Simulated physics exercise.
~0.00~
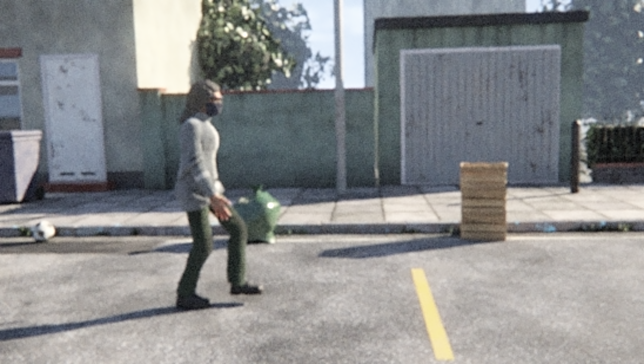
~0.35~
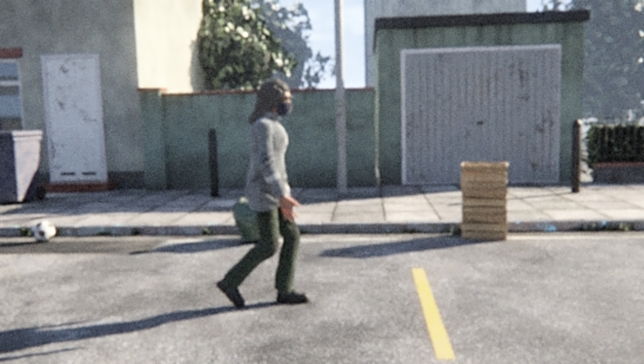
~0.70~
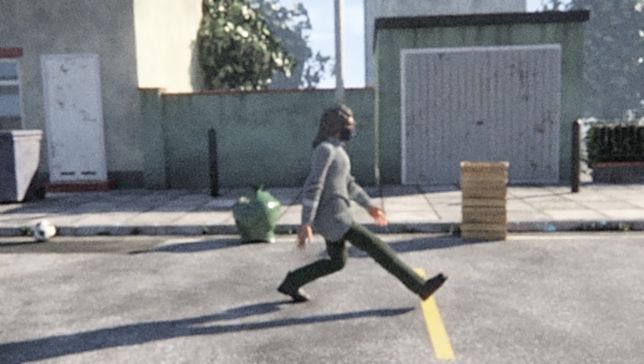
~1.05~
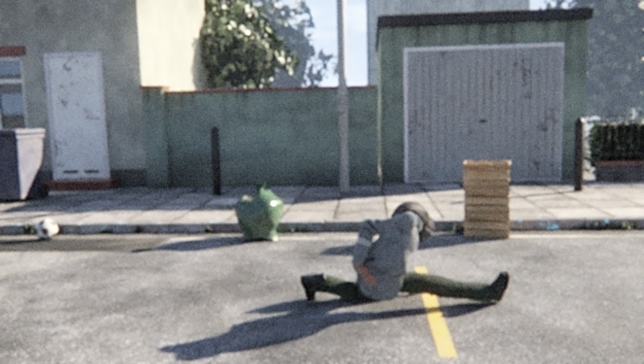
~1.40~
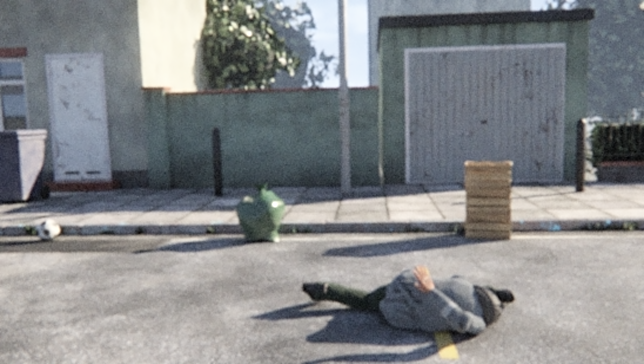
A person in a grey top and dark trousers walked right along a street, took a long stride, then sank into a split and crumpled forward, ending up lying with head and chest past the yellow line but hips short of it.
